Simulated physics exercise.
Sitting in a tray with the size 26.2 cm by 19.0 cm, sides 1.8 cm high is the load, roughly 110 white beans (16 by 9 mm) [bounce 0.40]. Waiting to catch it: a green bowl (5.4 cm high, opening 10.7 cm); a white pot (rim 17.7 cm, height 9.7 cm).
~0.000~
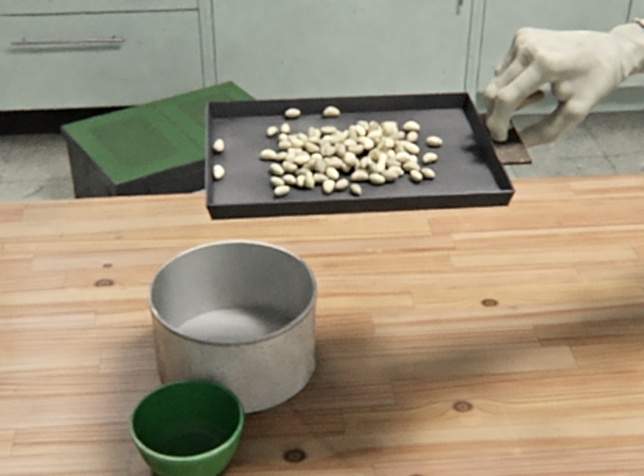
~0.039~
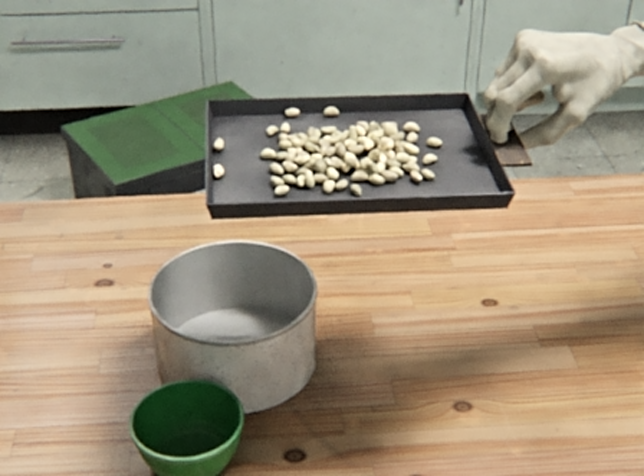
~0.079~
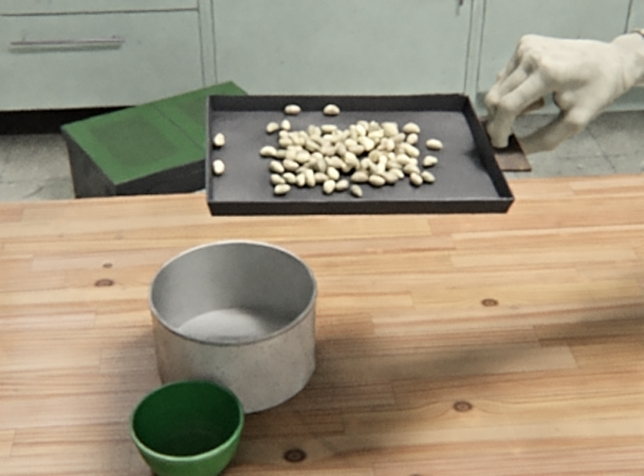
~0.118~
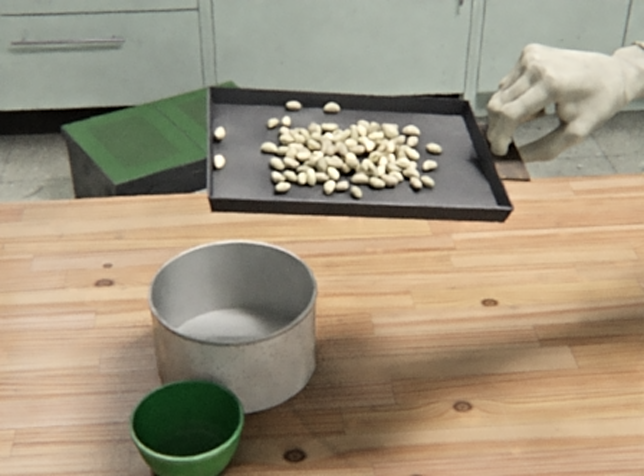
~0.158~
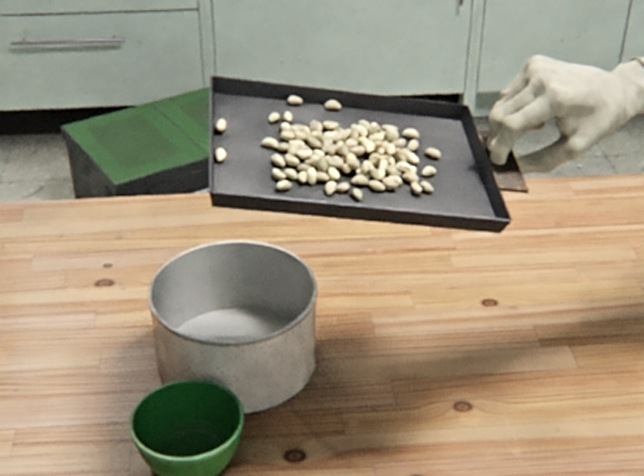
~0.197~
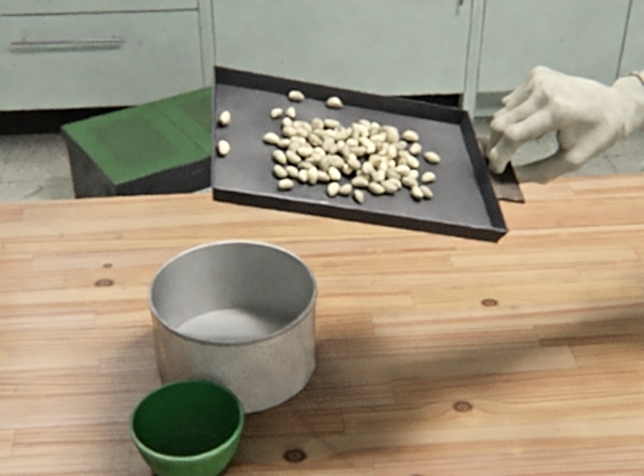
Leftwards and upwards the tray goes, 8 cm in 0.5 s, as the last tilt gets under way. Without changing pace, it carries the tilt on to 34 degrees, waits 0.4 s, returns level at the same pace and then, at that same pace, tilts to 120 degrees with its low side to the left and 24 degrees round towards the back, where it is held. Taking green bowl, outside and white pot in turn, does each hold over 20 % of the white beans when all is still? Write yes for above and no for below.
Green bowl: No, outside: Yes, white pot: Yes.
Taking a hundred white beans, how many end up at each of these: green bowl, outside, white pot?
Final shares - green bowl: 0 percent, outside: 35 percent, white pot: 65 percent.
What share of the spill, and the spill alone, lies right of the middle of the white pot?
Share of spill: Approx. 10 %.
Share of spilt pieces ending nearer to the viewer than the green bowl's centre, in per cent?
It works out to around 10 in a hundred.
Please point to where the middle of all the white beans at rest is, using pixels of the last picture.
Resting centre: Approx. (207, 343) px.
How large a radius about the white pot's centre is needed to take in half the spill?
Roughly 22 cm.
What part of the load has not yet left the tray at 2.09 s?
20 %.
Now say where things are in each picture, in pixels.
In the first frame, tray at (362, 199); tilt 0 degrees; leading edge at (207, 149); middle of the load at (347, 157); green bowl at (187, 418); white pot at (233, 288).
In the second frame, tray at (363, 200); tilt 1 degrees; leading edge at (207, 148); middle of the load at (347, 157).
In the third frame, tray at (363, 201); tilt 3 degrees; leading edge at (207, 143); middle of the load at (347, 157).
In the fourth frame, tray at (364, 204); tilt 6 degrees; low side front right; leading edge at (208, 137); middle of the load at (343, 151).
In the fifth frame, tray at (365, 208); tilt 11 degrees; low side front right; leading edge at (210, 129); middle of the load at (344, 151).
In the sixth frame, tray at (365, 211); tilt 15 degrees; low side front right; leading edge at (213, 121); middle of the load at (345, 152); green bowl at (187, 418); white pot at (233, 288). It turns about 110 degrees a second.
After 0.93 s, tilt 29 degrees; tray 100 %; middle of all pieces on or above the table near (436, 213).
Then, at 1.53 s, tilt 23 degrees; tray 100 %; middle of all pieces on or above the table near (395, 116).
Then, at 2.09 s, tilt 84 degrees; tray 20 %, outside 25 %, white pot 45 %, in the air 15 %; middle of all pieces on or above the table near (191, 296).
After 2.63 s, tilt 120 degrees; outside 35 %, white pot 65 %; middle of all pieces on or above the table near (182, 341).
By 3.8 s all is still; tray 0 %, outside 35 %, white pot 65 %, green bowl 0 %.
